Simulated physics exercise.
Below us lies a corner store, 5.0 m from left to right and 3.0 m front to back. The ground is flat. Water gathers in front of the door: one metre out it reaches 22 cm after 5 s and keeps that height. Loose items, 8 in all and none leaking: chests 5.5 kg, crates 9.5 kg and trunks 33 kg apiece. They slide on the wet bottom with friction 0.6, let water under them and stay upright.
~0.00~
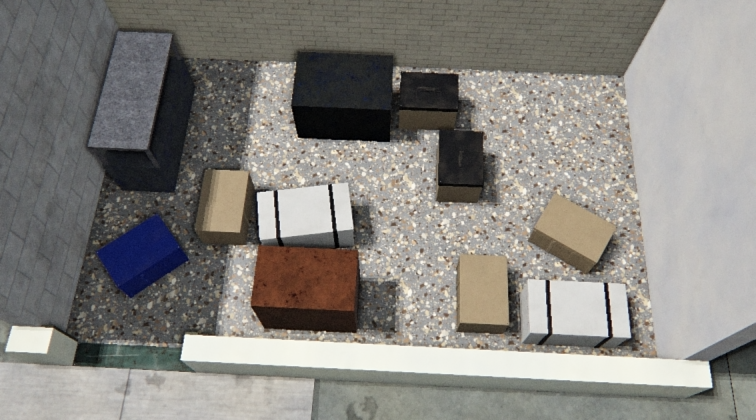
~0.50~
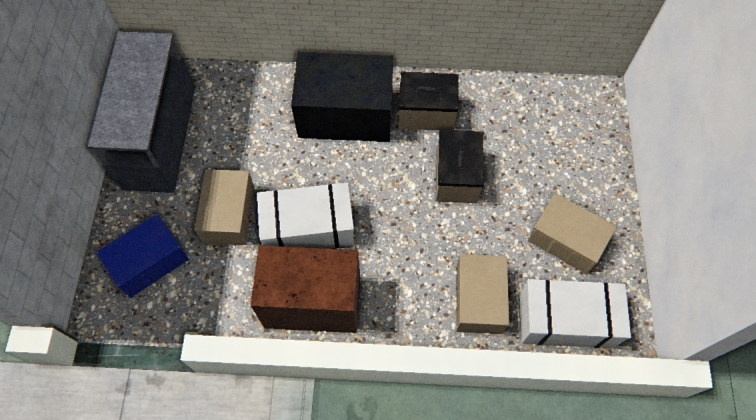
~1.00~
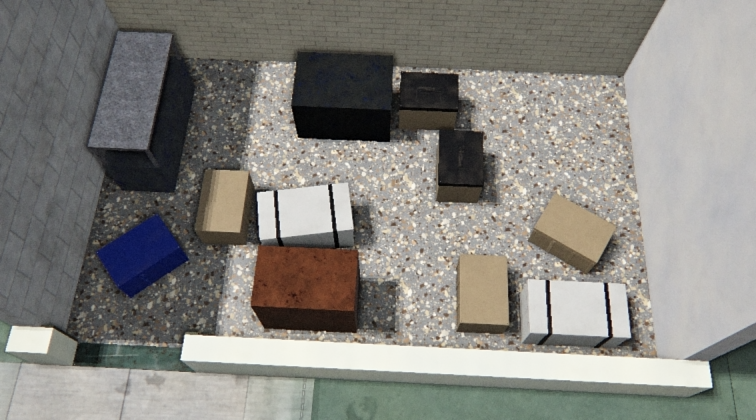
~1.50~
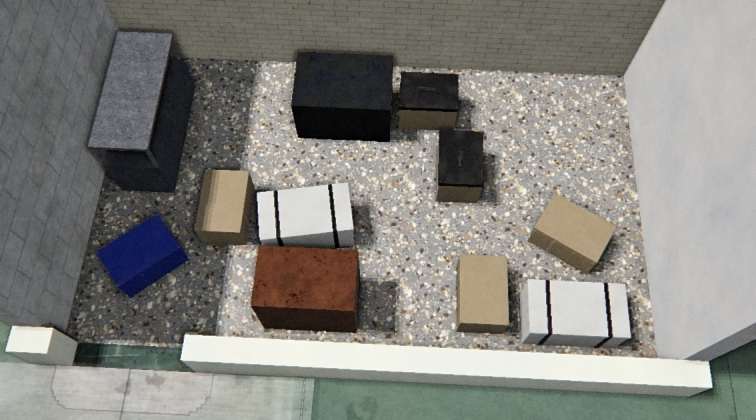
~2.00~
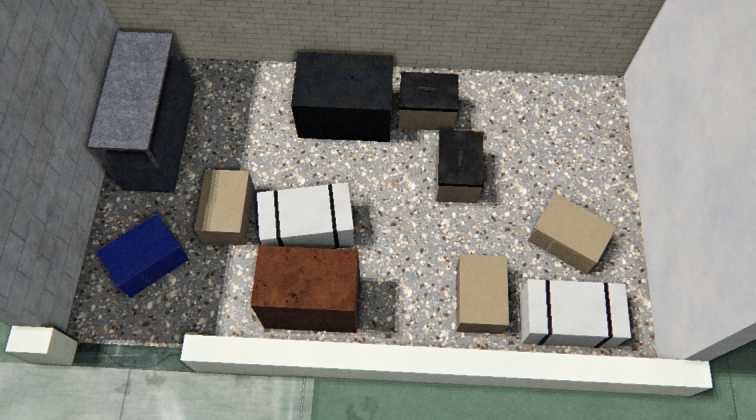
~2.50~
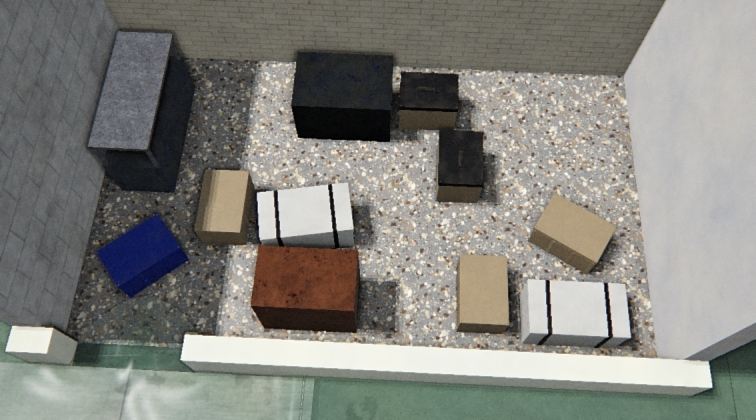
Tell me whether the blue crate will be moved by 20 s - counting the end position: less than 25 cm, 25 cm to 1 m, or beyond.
The blue crate ends far away.
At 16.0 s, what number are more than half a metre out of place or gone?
7 of them.
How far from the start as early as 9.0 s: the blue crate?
About 140 cm.
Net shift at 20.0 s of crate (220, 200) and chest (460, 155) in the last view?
In that order: 100 cm, 140 cm.
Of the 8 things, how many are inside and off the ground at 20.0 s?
I count 8.
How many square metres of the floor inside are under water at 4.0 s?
Roughly 2.5 m2.
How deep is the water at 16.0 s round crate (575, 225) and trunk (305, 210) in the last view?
About 15 and 14 cm.
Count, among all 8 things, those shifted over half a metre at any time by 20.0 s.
I count 8.
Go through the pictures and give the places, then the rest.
The blue crate at (138, 249), on the bottom; water covers 0.0 m2; 0 of 8 have shifted, in the first frame.
The blue crate at (138, 249) rests on the ground; 0.0 m2 under water; 0 of 8 have shifted, in the second frame.
The blue crate at (138, 249) rests on the ground; 0.0 m2 under water; 0 of 8 have shifted, in the third frame.
The blue crate at (138, 249), on the bottom; 0.0 m2 under water; 0 of 8 have shifted, in the fourth frame.
The blue crate at (138, 249), on the bottom; 0.0 m2 under water; 0 of 8 have shifted, in the fifth frame.
The blue crate at (138, 249), on the bottom; water covers 0.3 m2; 0 of 8 have shifted, in the sixth frame.
After 4.0 s the blue crate is near (129, 200), 0.5 m from its start, aground; 0 afloat.
After 9.0 s the blue crate is near (199, 110), 1.4 m from its start, afloat; 3 afloat.
After 16.0 s the blue crate is near (544, 209), 3.5 m from its start, afloat; 8 afloat.
After 20.0 s the blue crate is near (596, 136), 4.1 m from its start, afloat; 8 afloat.
